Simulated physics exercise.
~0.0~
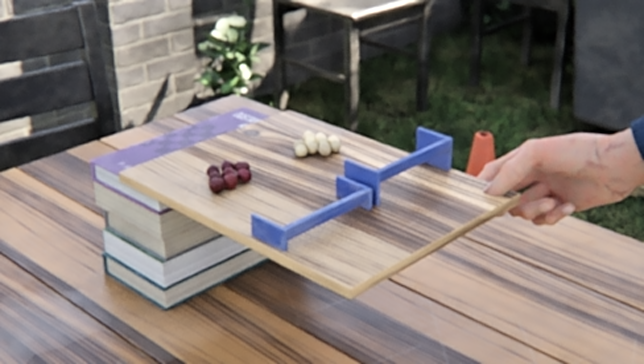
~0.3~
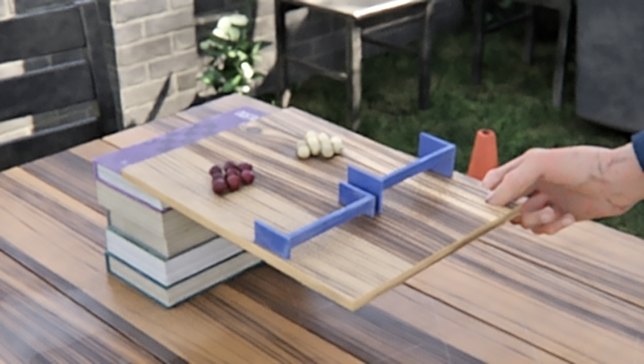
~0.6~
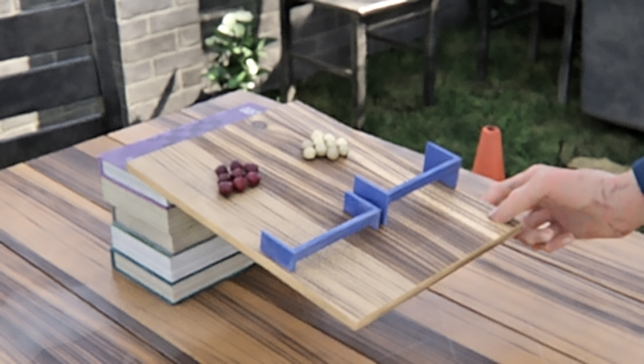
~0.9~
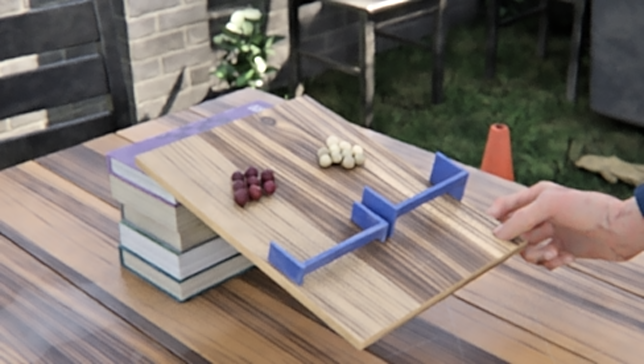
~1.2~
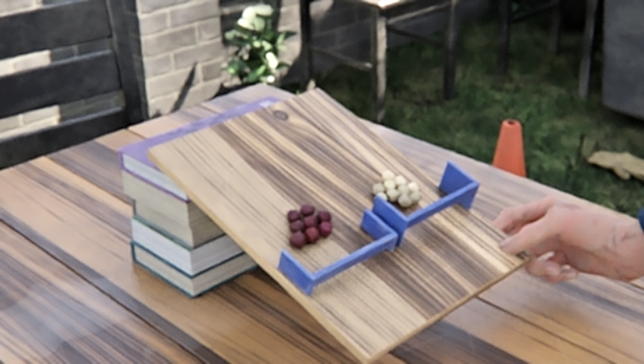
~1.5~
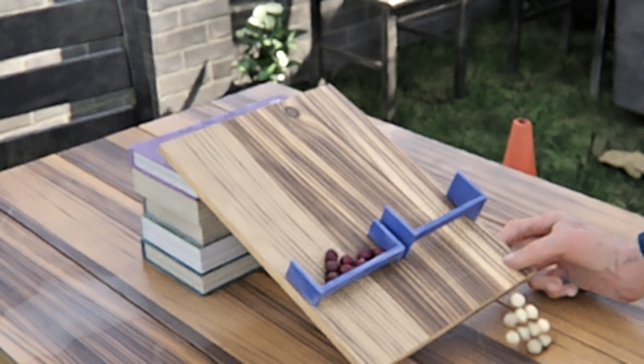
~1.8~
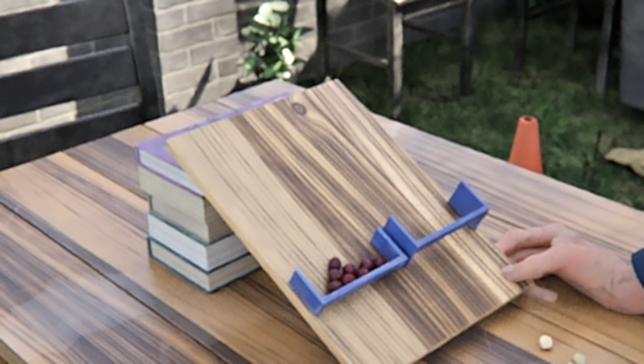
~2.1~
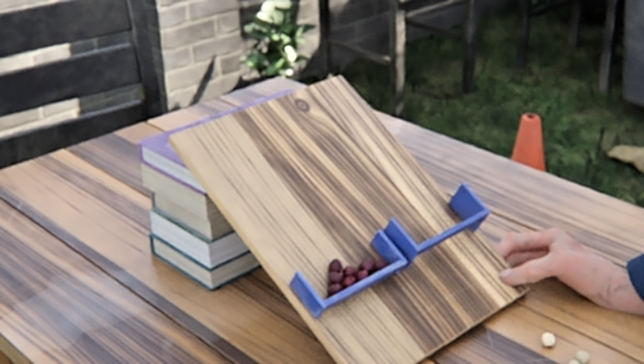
On an outdoor patio, seen from slightly above, a striped wooden table stands before a brick wall, dark chairs and grass. A wooden board rests on a stack of books at left, carrying dark red balls nearer the viewer, cream balls farther back, and two blue barriers, while a hand holds its right end. The hand lowers that end, and the board tilts steadily. Both clusters slide down toward the barriers. The red balls gather behind the nearer one, but the cream balls get past theirs and spill onto the table. Finally the board slopes steeply, the reds still held, with a couple of cream balls visible near the hand.
